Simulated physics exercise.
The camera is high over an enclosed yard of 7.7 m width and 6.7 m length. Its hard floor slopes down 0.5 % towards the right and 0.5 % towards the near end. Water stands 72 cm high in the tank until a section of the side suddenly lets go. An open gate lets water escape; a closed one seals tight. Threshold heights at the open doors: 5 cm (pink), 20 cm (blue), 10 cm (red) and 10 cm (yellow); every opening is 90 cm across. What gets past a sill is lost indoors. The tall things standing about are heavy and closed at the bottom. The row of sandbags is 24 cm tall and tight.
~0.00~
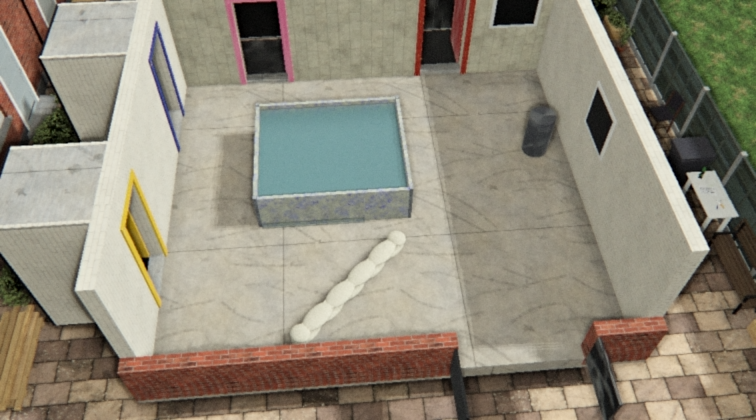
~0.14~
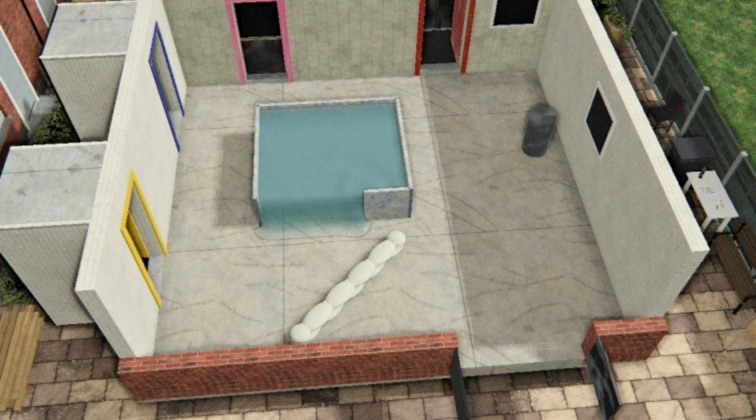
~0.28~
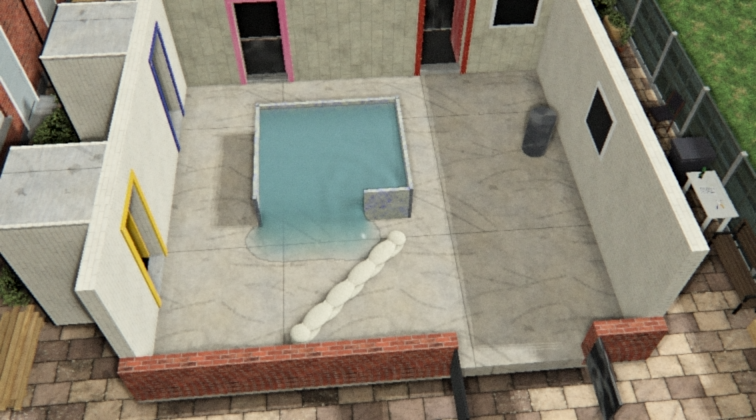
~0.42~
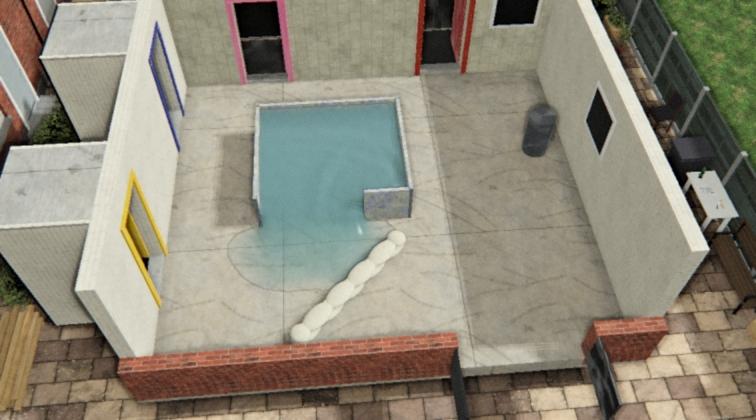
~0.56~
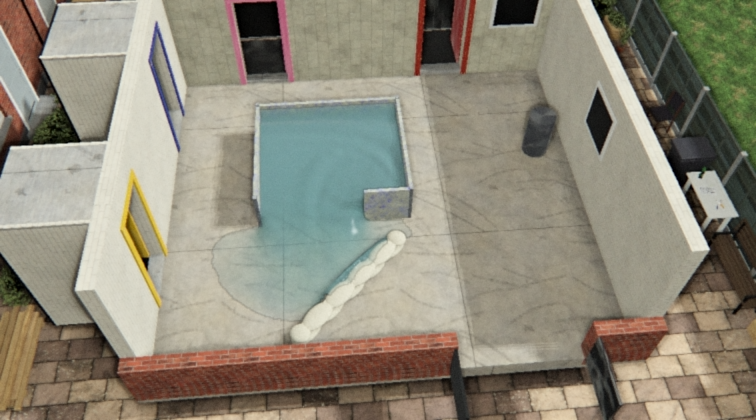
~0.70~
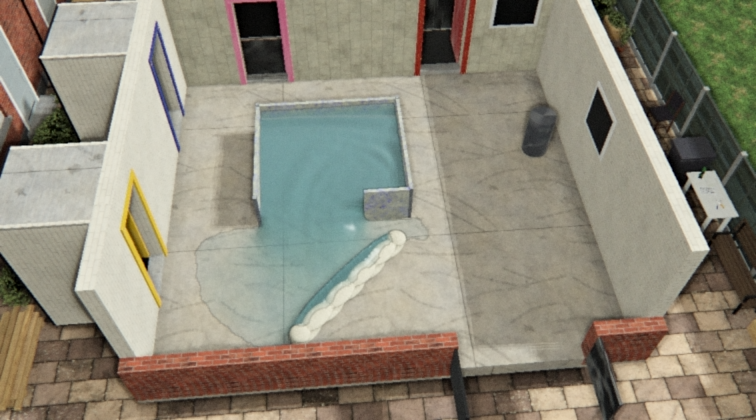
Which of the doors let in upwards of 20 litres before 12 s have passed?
Within that time: At the pink door it exceeds the limit; at the blue door it does not reach the limit; at the red door it does not reach the limit; at the yellow door it passes the limit.
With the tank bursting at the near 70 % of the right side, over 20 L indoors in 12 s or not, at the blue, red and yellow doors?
Against that limit: Blue not over, red not over, yellow under.
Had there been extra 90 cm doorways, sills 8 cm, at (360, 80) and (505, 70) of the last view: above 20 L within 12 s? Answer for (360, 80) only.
There: Below.
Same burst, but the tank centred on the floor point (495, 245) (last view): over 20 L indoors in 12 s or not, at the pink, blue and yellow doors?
Against that limit: Pink not over, blue not over, yellow below.
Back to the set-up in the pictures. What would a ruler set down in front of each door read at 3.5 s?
In cm: Pink 0, blue 5, red 0, yellow 22.
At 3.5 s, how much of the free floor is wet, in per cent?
Some 55 per cent of it.
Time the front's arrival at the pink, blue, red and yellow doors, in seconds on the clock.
Arrival: Pink 3.8 s, blue 3.4 s, red 6.5 s, yellow 1.3 s.
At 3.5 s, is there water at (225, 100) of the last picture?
It is still dry.
After 1.4 s water covers 25 % of the floor and is deepest (49 cm) near (257, 369); pink door not reached, blue door not reached, red door not reached, yellow door 3 cm at the sill, 0 L in.
After 2.2 s water covers 30 % of the floor and is deepest (71 cm) near (151, 377); pink door not reached, blue door not reached, red door not reached, yellow door 18 cm at the sill, 1 L in.
After 3.5 s water covers 55 % of the floor and is deepest (42 cm) near (167, 344); pink door not reached, blue door 5 cm at the sill, 0 L in, red door not reached, yellow door 22 cm at the sill, 41 L in.
After 7.0 s water covers 85 % of the floor and is deepest (20 cm) near (182, 127); pink door 13 cm at the sill, 191 L in, blue door 14 cm at the sill, 0 L in, red door 2 cm at the sill, 0 L in, yellow door 19 cm at the sill, 193 L in.
After 12.0 s water covers 95 % of the floor and is deepest (14 cm) near (540, 140); pink door 8 cm at the sill, 286 L in, blue door 9 cm at the sill, 0 L in, red door 6 cm at the sill, 0 L in, yellow door 8 cm at the sill, 227 L in.
